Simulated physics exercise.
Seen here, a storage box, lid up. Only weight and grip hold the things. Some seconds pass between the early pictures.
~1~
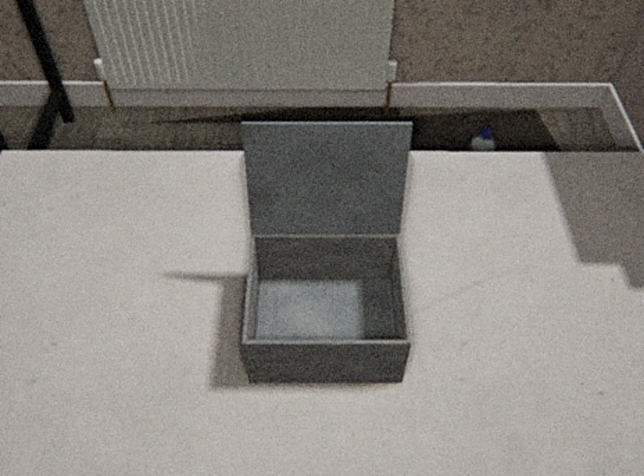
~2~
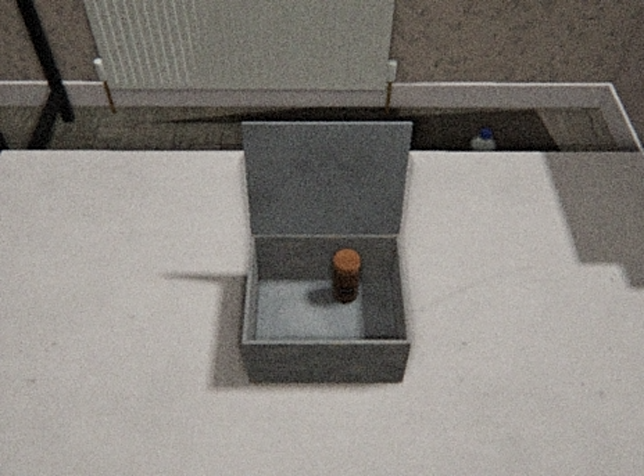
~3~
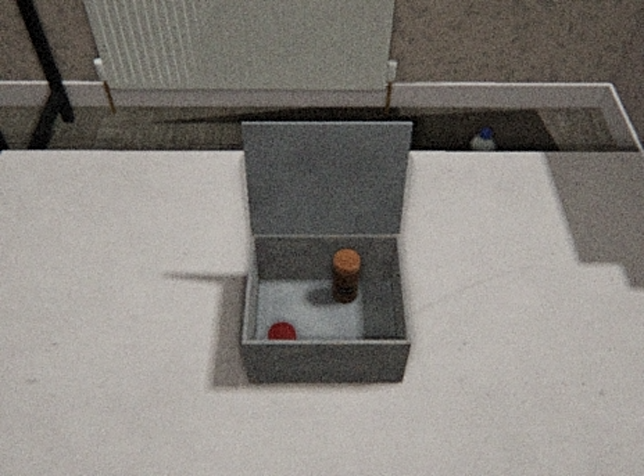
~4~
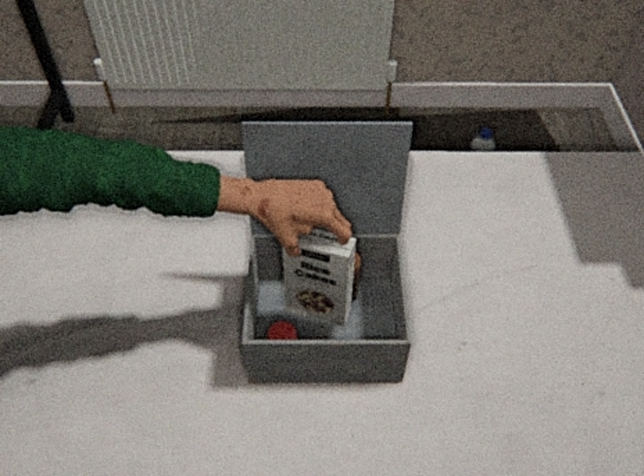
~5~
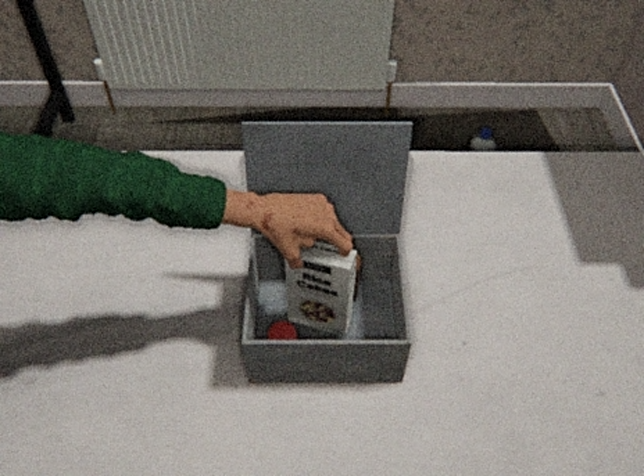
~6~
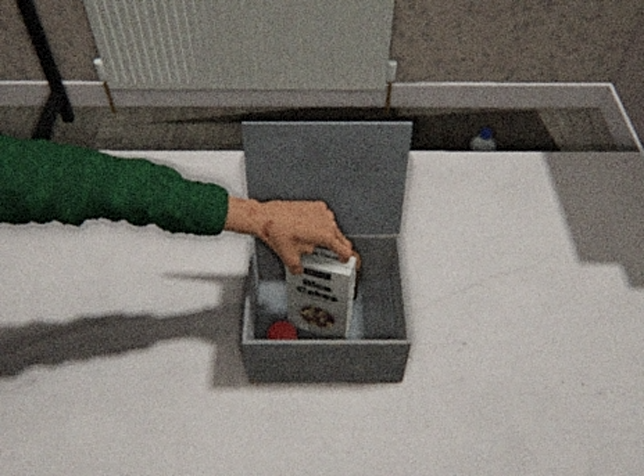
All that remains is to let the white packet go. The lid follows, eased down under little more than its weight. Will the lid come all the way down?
The lid stays ajar.
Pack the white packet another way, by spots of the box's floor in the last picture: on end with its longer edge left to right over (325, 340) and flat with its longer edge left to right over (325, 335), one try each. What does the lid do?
First try: It will not close; second try: It sits on the rim.
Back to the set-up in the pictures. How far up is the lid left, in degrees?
About 12°.
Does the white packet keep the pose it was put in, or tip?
The white packet tips.
Then, 1.40 s on from there, lid 72° above the rim.
Then, 2.00 s on from there, lid 35° above the rim; white packet turned 11° from how it was put near (317, 302).
Then, 3.20 s on from there, lid 13° above the rim; white packet turned 47° from how it was put near (317, 310).
In the end, lid 12° above the rim; toppled in the box, white packet; the other 2 unmoved. At the end, from the last picture's camera, white packet near (318, 308).
